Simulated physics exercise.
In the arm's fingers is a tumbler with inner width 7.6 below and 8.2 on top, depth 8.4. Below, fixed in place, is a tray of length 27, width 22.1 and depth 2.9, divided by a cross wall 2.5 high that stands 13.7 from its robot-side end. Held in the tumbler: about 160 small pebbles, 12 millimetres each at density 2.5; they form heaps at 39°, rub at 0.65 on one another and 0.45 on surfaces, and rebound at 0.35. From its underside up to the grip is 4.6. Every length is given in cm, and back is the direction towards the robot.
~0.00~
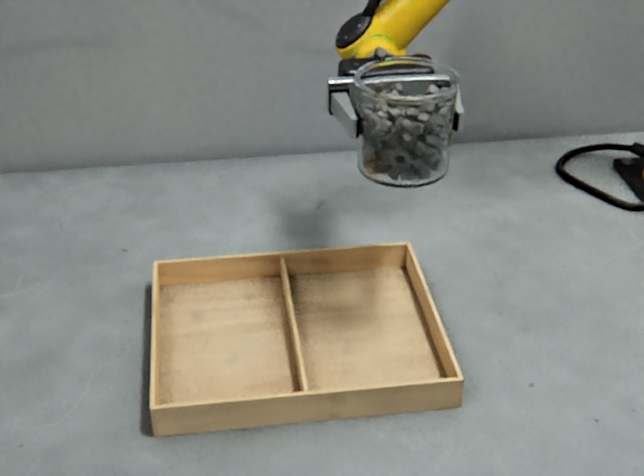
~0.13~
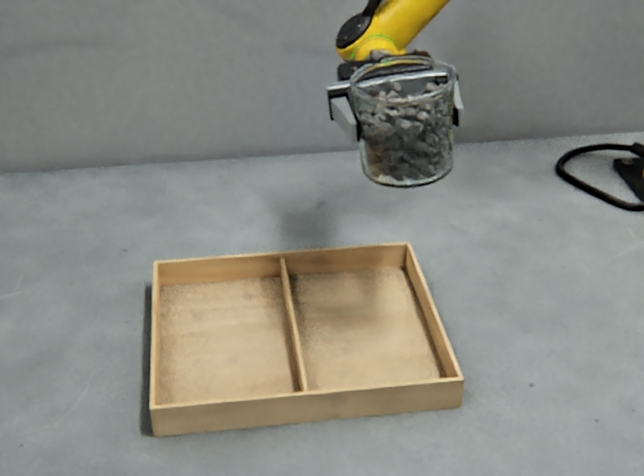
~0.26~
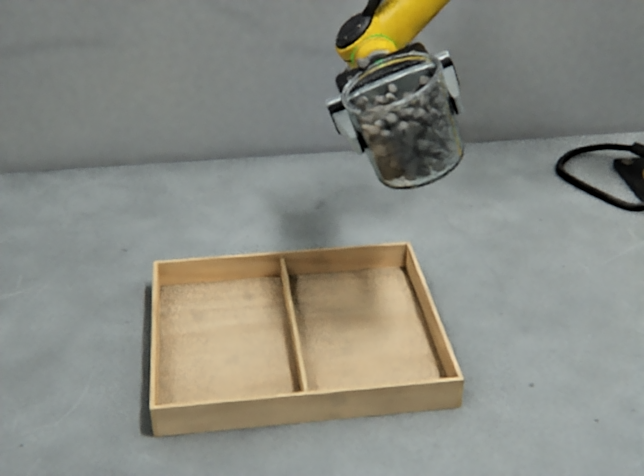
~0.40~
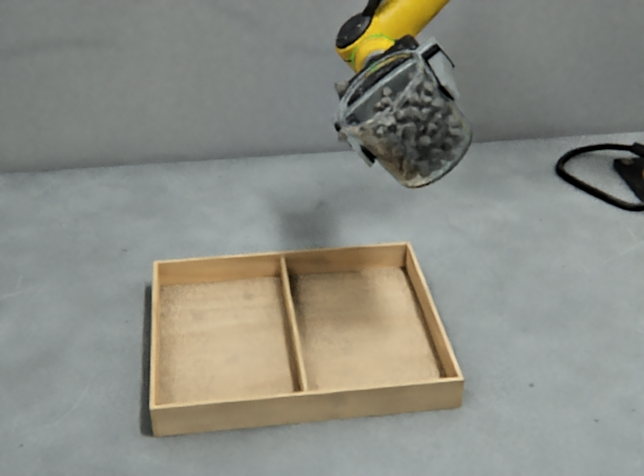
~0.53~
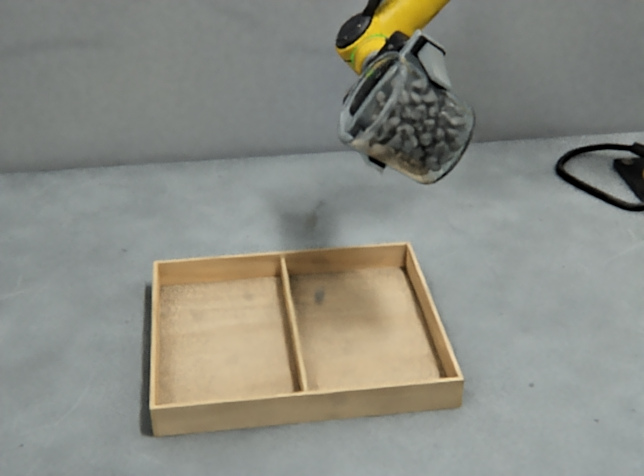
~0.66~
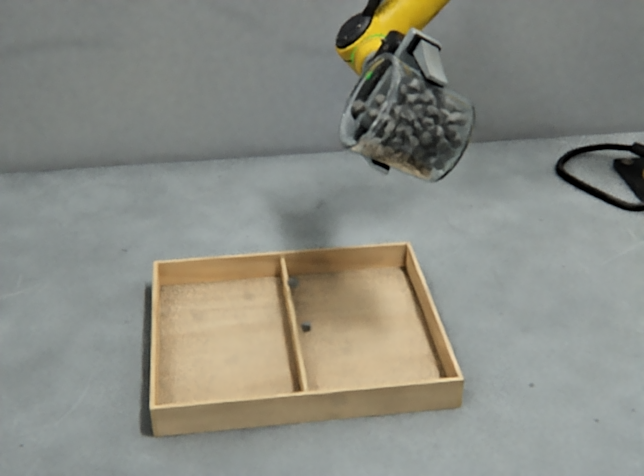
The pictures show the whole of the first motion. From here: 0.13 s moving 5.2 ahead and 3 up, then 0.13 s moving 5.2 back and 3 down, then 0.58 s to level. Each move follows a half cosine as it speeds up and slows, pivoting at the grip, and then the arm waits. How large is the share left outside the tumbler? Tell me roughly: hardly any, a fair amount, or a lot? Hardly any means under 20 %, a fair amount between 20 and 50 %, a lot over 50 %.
A fair amount.
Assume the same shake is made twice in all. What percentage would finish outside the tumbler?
In that case it would be roughly 60 per cent.
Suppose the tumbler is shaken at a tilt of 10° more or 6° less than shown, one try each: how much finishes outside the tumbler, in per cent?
Roughly 65 and 30 percent.
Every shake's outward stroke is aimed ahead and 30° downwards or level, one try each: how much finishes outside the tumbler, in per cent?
Roughly 5 per cent, then 20 per cent.
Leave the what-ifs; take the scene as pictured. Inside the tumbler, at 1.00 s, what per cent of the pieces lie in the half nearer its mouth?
Some 45 percent is in that half.
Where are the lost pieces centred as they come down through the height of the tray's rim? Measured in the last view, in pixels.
Their middle lies around (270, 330).
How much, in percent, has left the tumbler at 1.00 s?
So far around 40 % is out.
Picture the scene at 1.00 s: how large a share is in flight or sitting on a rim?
39 %.
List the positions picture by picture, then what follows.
Tumbler middle at (405, 124), level; upper third of the load around (408, 112), from x 365 to 445, top at y 55; 161 in the tumbler, in the first picture.
Tumbler middle at (405, 124), tilted 6° forward; upper third of the load around (410, 112), from x 365 to 445, top at y 55, in the second picture.
Tumbler middle at (406, 124), tilted 21° forward; upper third of the load around (417, 111), from x 365 to 450, top at y 65, in the third picture.
Tumbler middle at (408, 123), tilted 39° forward; upper third of the load around (416, 109), from x 340 to 455, top at y 80; 159 in the tumbler, 2 in flight or on a rim, in the fourth picture.
Tumbler middle at (409, 122), tilted 54° forward; upper third of the load around (418, 107), from x 310 to 460, top at y 85; 159 in the tumbler, 1 in the robot-side part, 1 in flight or on a rim, in the fifth picture.
Tumbler middle at (409, 122), tilted 60° forward; upper third of the load around (421, 107), from x 295 to 460, top at y 85; 159 in the tumbler, 2 in the robot-side part, in the sixth picture.
After 1.00 s, tilted 57° forward, highest piece 24 above the table; 95 in the tumbler, 2 in the far-side part, 1 in the robot-side part, 63 in flight or on a rim.
After 1.33 s, tilted 12° forward, highest piece 27 above the table; 95 in the tumbler, 42 in the far-side part, 23 in the robot-side part, 1 on the table or floor.
After 1.70 s, level, highest piece 26 above the table; 95 in the tumbler, 42 in the far-side part, 23 in the robot-side part, 1 on the table or floor.
After 2.75 s, level, highest piece 26 above the table; 95 in the tumbler, 42 in the far-side part, 23 in the robot-side part, 1 on the table or floor.
At rest, 95 in the tumbler, 42 in the far-side part, 23 in the robot-side part, 1 on the table or floor. That is 41 % outside the tumbler.
